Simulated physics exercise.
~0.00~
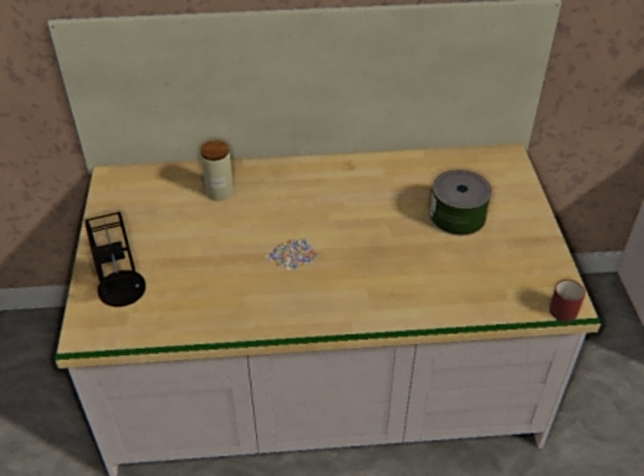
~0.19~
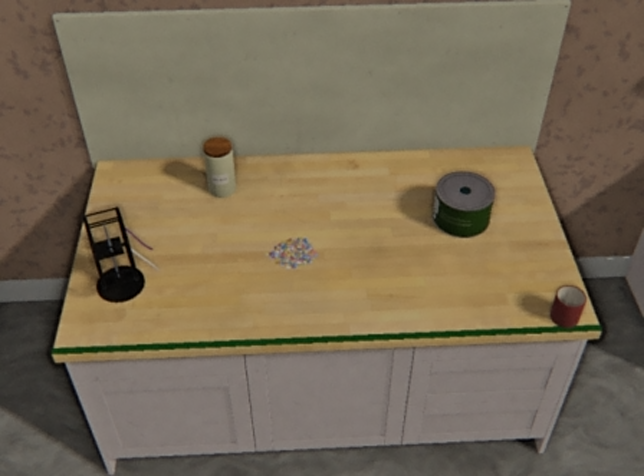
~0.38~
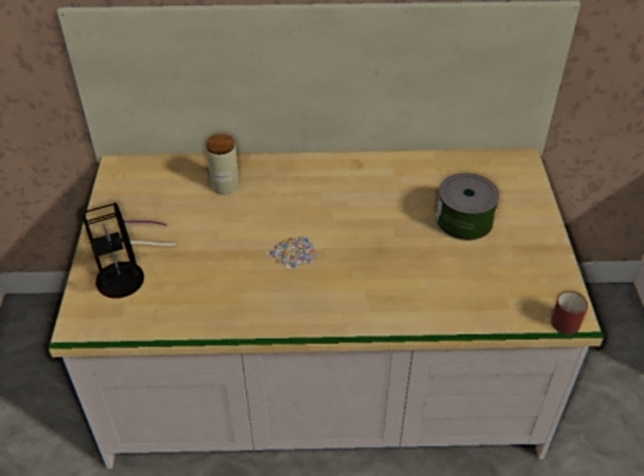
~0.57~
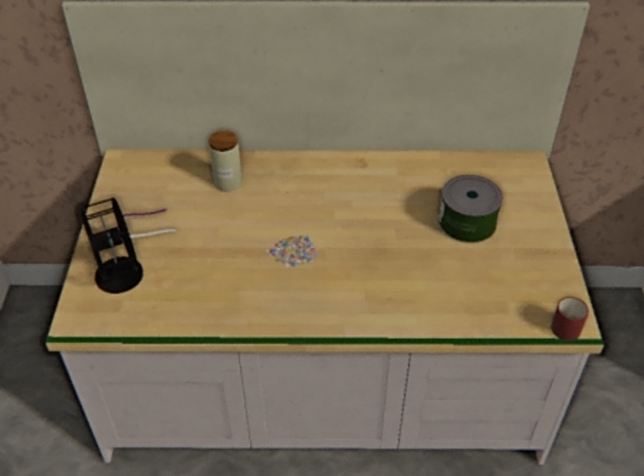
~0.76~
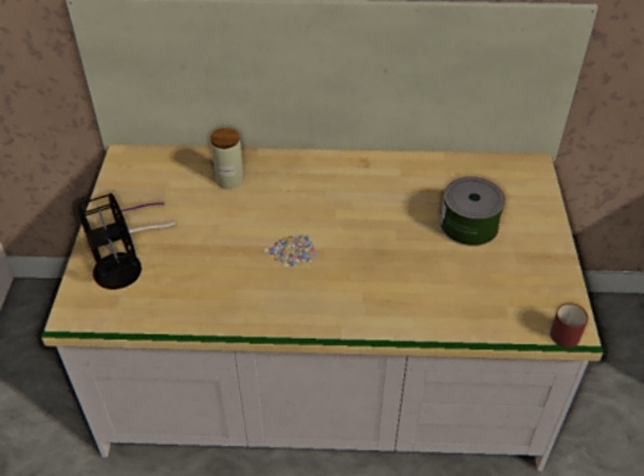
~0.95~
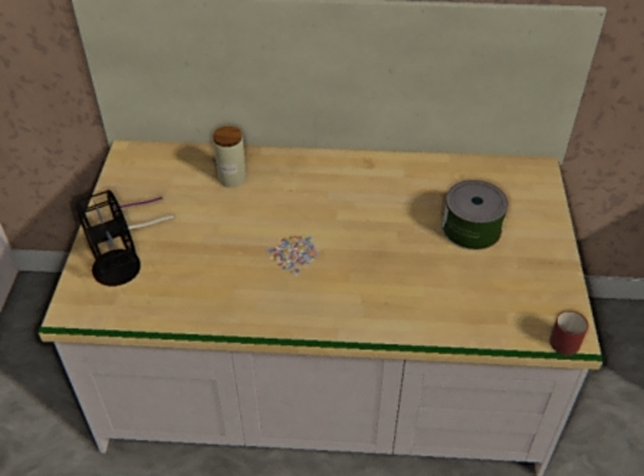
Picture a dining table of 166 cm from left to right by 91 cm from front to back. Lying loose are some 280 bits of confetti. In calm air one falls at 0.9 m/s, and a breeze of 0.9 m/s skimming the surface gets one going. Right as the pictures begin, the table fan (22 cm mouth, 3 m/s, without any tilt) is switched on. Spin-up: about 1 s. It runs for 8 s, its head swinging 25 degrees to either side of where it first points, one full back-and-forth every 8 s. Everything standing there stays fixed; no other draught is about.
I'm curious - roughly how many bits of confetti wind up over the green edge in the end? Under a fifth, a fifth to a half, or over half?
Fewer than one in five.
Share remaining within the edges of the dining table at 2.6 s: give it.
Estimated share: Some 100 %.
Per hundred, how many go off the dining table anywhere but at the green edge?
Estimate: Close to 100 per cent.
After 1.6 s, 100 % are still on the top, 0 % are over the green edge; the middle of those left on the top is near (378, 264).
After 2.6 s, 99 % are still on the top, 0 % are over the green edge; the middle of those left on the top is near (458, 280).
After 4.4 s, 98 % are still on the top, 0 % are over the green edge; the middle of those left on the top is near (459, 279).
After 8.0 s, at the end, 1 % are over the green edge.
